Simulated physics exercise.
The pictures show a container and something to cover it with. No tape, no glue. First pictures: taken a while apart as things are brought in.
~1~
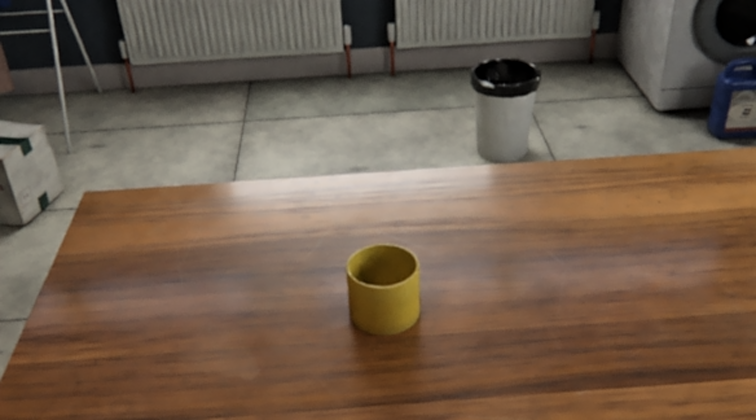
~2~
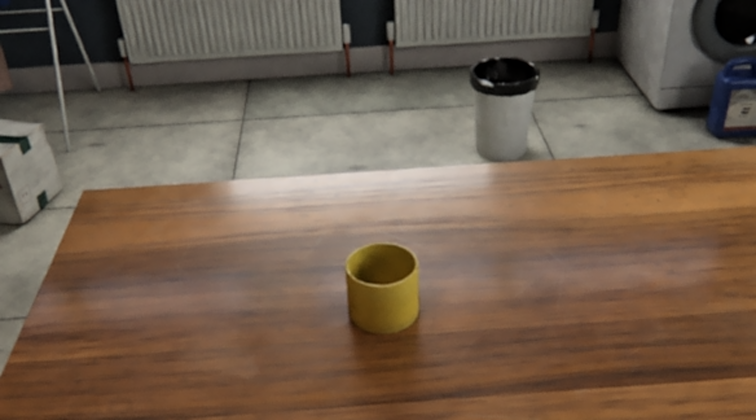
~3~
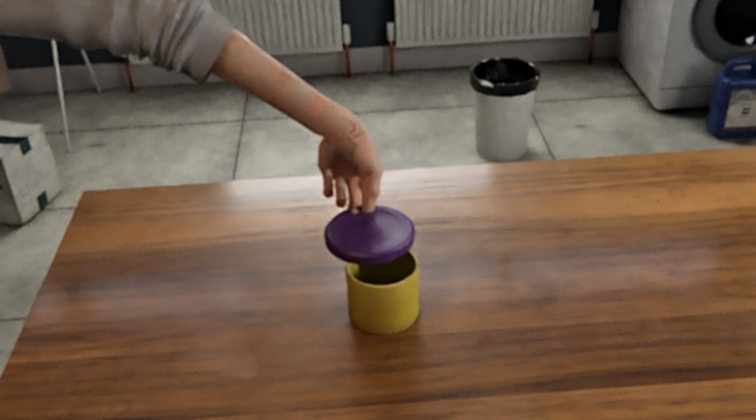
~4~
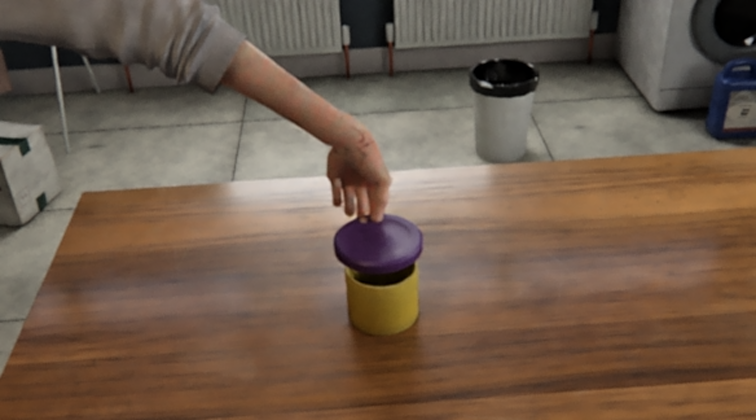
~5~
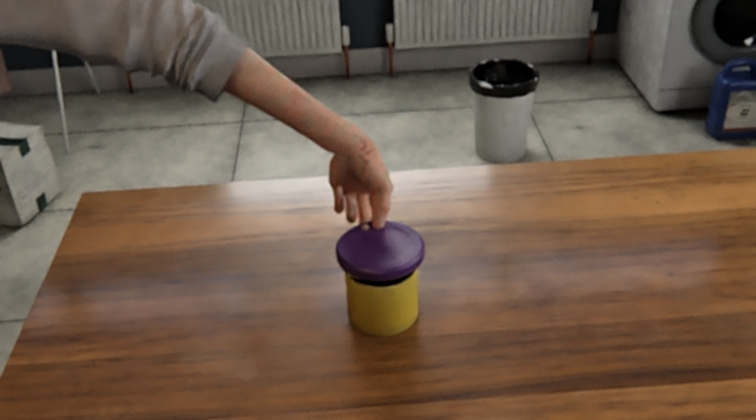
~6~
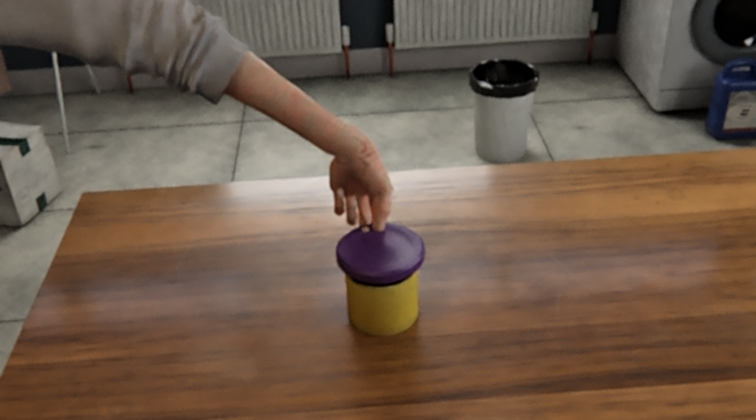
A room with a pale tiled floor is seen from slightly above a glossy brown wooden table, the view staying still. An open yellow cup stands near the table's middle, with radiators, a black-lined bin, a white machine and a blue container behind. An arm in a grey sleeve reaches in from the upper left, moves a purple lid slightly right and down onto the cup, and keeps holding it.
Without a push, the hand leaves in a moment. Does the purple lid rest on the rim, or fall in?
The purple lid covers the opening.
Then, 0.10 s on from there, purple lid moving near (381, 260).
Then, 0.38 s on from there, purple lid sitting on the rim near (381, 260).
In the end, the purple lid works as a lid, near (381, 260).
